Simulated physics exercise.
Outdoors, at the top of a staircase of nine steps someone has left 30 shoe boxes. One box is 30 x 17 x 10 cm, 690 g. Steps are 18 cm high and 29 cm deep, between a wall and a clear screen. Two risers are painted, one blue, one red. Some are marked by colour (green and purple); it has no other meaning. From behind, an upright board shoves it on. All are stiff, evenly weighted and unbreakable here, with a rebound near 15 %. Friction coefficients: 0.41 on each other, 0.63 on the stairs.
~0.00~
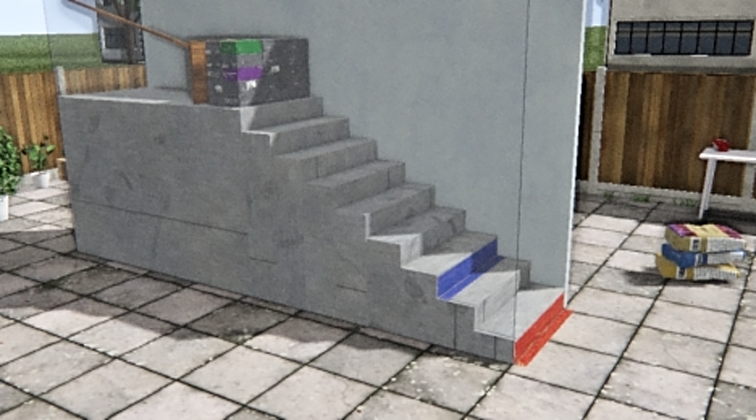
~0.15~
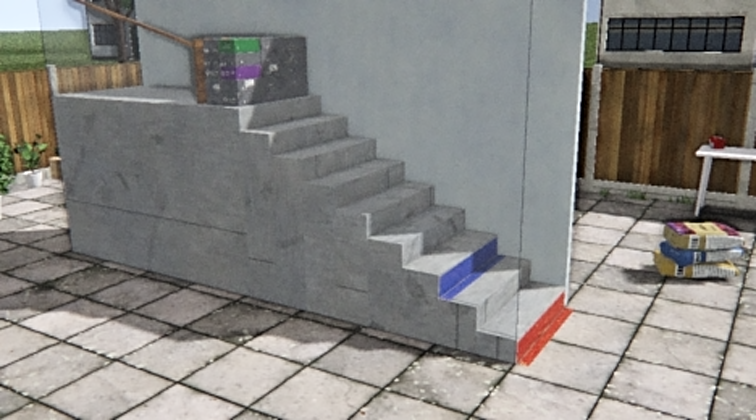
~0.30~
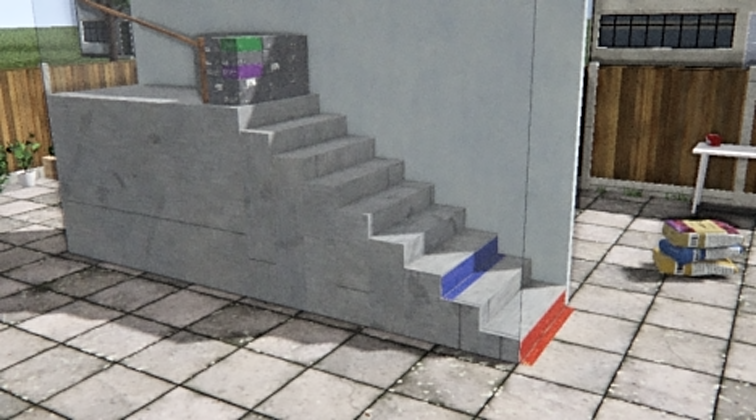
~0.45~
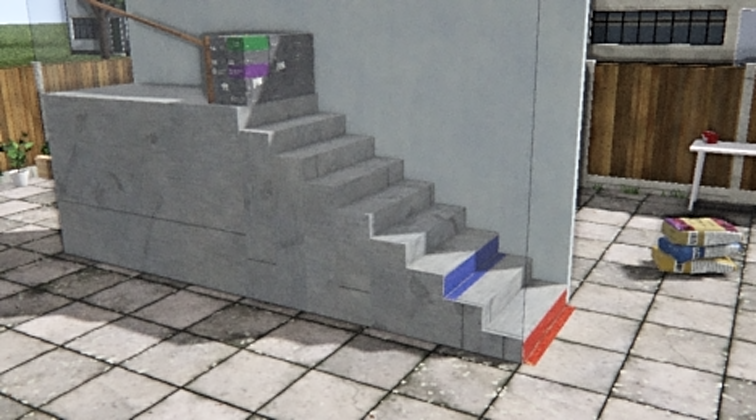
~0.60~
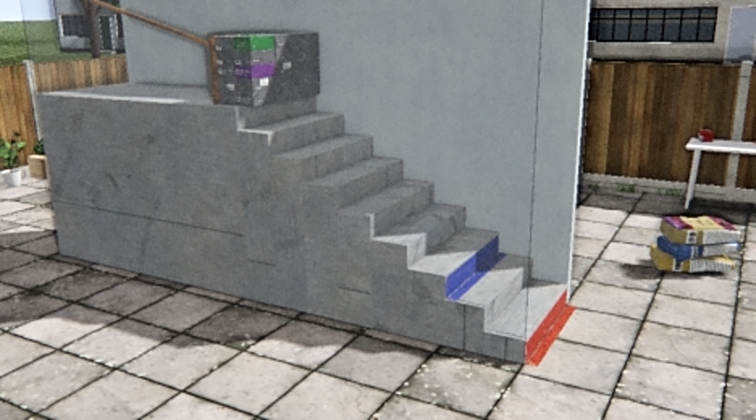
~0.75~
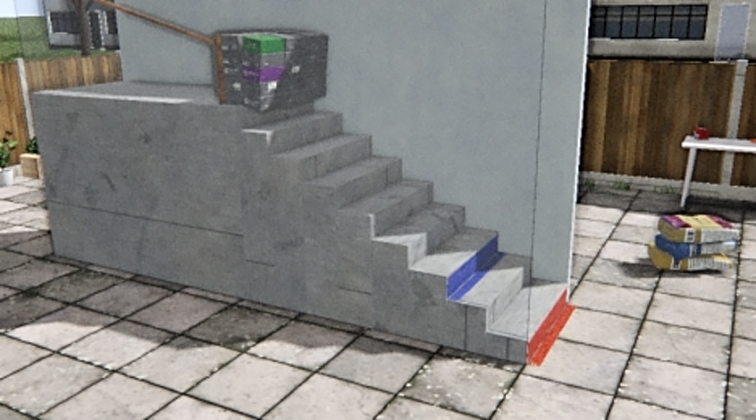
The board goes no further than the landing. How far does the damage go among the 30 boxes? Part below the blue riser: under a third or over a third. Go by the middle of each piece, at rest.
Fewer than one in three of them.
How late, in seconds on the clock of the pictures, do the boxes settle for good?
Around 4.0 s.
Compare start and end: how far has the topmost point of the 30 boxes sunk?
Some 42 cm lower.
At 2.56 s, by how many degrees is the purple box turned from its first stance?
Roughly 130°.
After 0.88 s, none of the 30 boxes below the blue riser, 30 disturbed; green box 18° from how it stood, 16 cm lower; purple box 17° from how it stood, 16 cm lower.
After 1.22 s, none of the 30 boxes below the blue riser, 30 disturbed; green box 50° from how it stood, 31 cm lower; purple box 49° from how it stood, 24 cm lower.
After 1.68 s, none of the 30 boxes below the blue riser, 30 disturbed; green box on its side; purple box on its side.
After 2.56 s, 4 of the 30 boxes below the blue riser; purple box on its side; green box on its side.
In the end (4.2 s), 5 of the 30 boxes below the blue riser; purple box on its side; green box on its side. That is 17 per cent. From the last view, middles, purple box near (313, 141), green box near (427, 247).
